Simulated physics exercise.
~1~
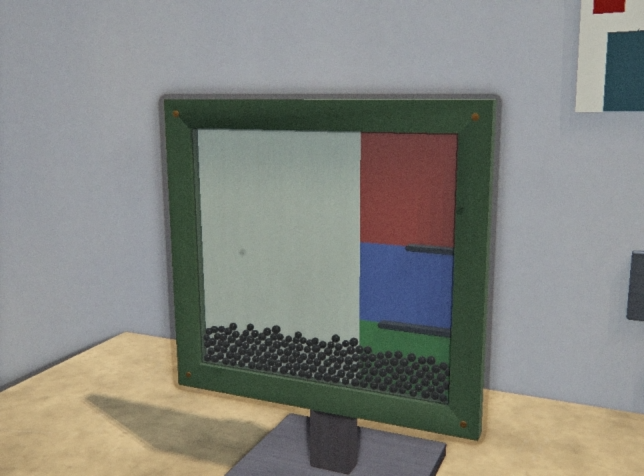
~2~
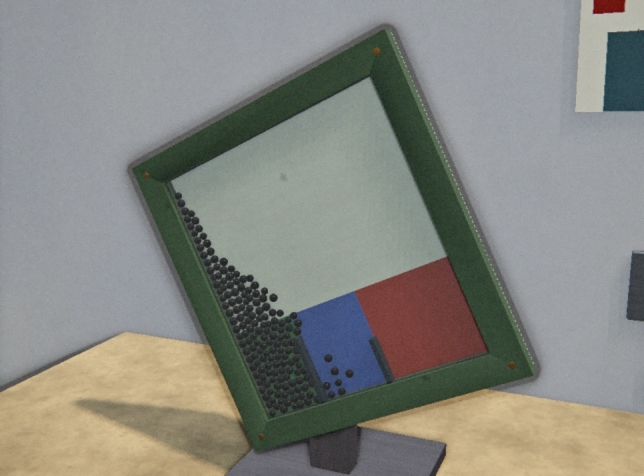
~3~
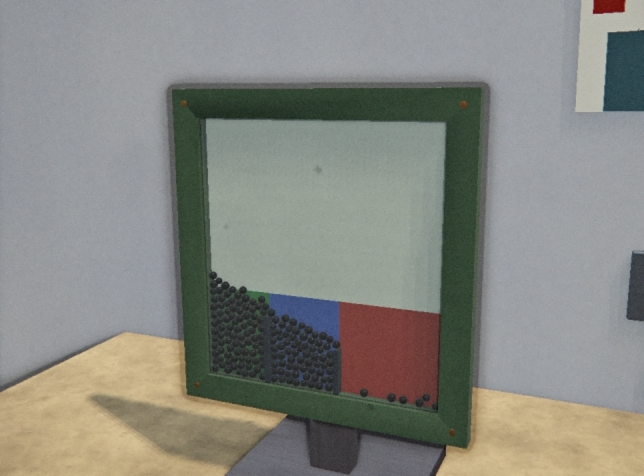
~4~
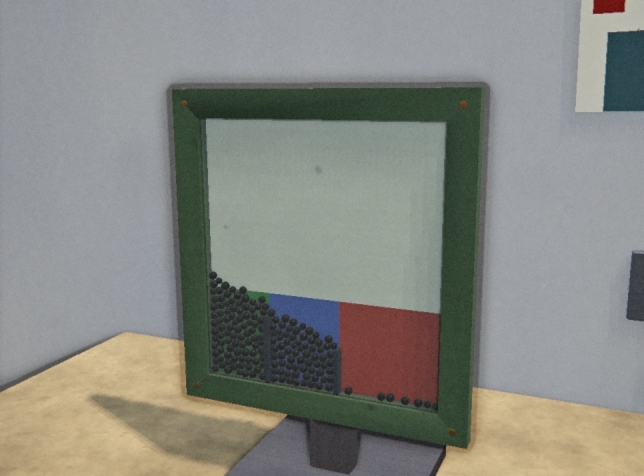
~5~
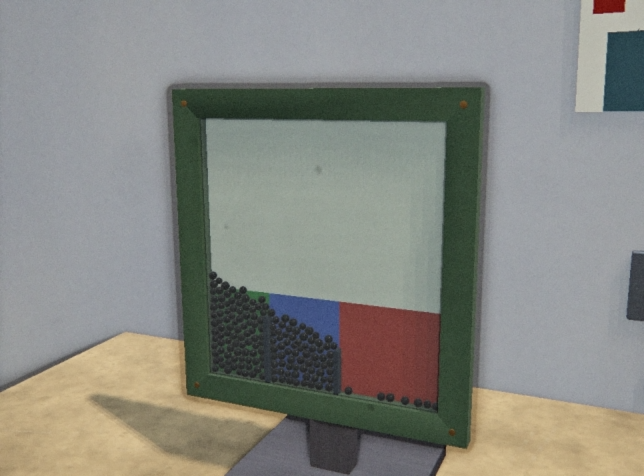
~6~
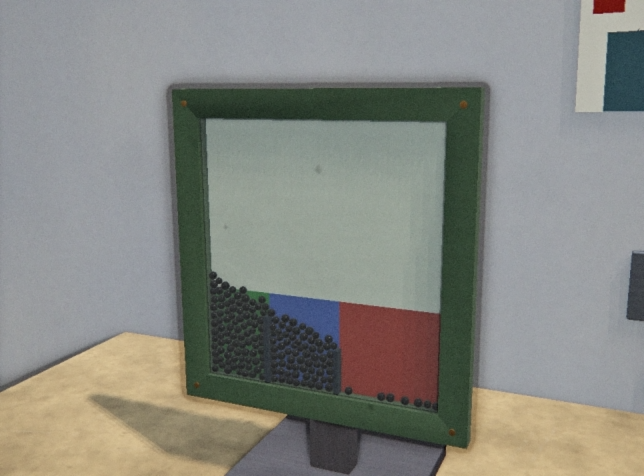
A square, dark green-framed case with a clear front, partly filled with small black beads, stands on a dark base on a tan tabletop against a grey-blue wall, seen from a fixed, slightly angled view. Red, blue and green pockets are stacked down its right side, and the beads lie level along the bottom. The case turns clockwise by a quarter turn, and the beads slide into a steep heap at the left, some spilling into the blue pocket. Once upright, it stays still, with the most beads in green at left, many in blue, and a few in red.
